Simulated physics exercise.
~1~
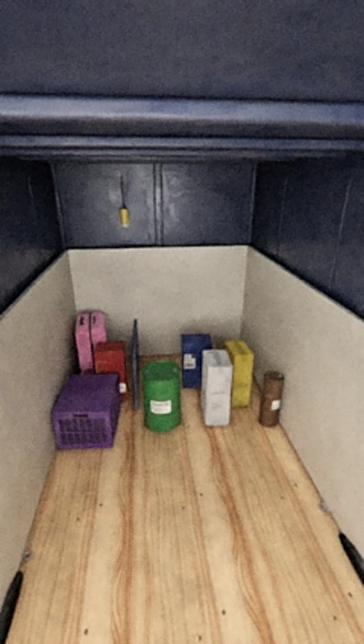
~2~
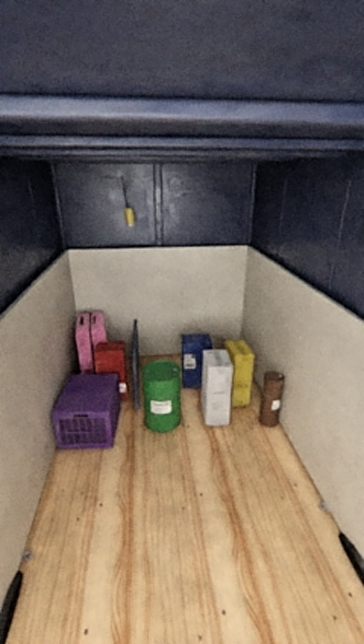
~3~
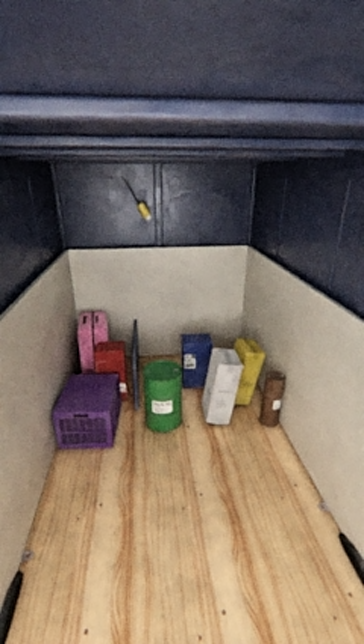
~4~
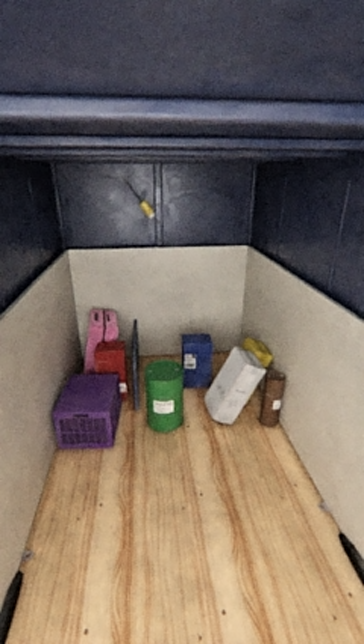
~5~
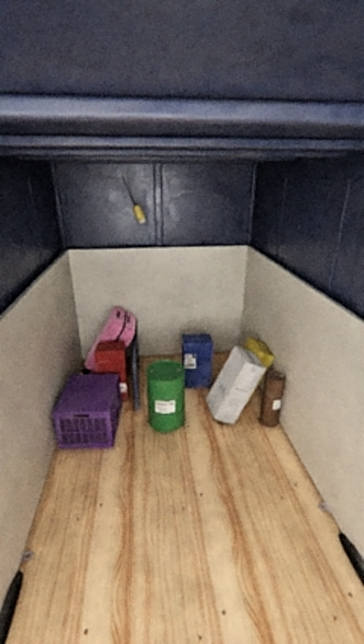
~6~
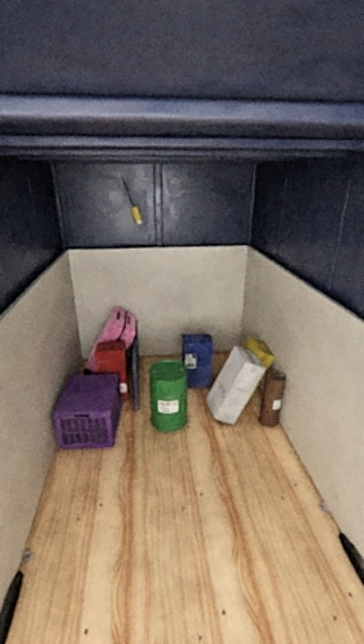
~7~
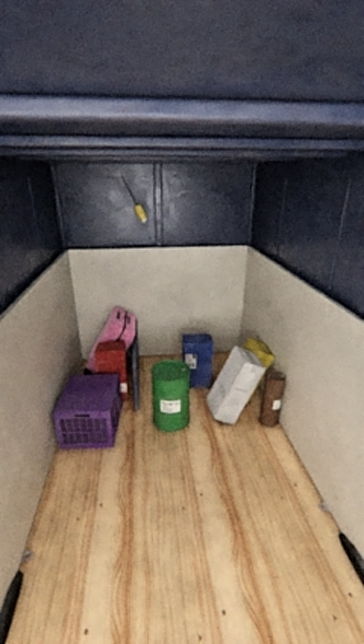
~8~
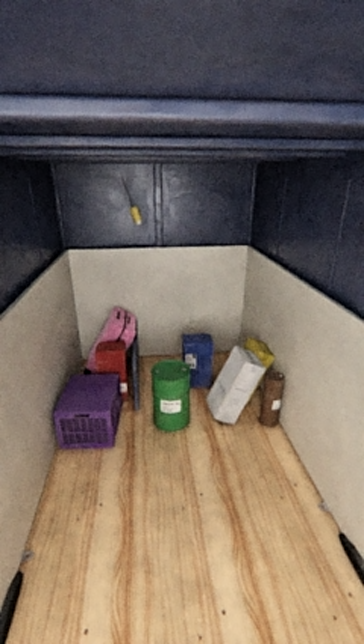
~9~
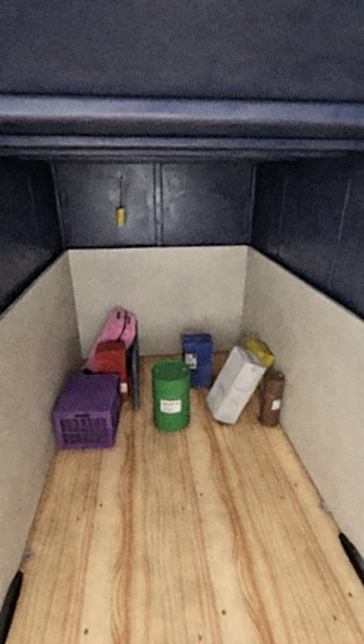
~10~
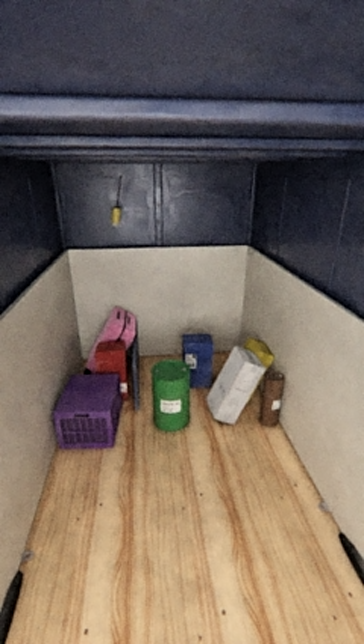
White box tipping right against a yellow one in a van's load bay, then pink case tilting right, both staying leaned.
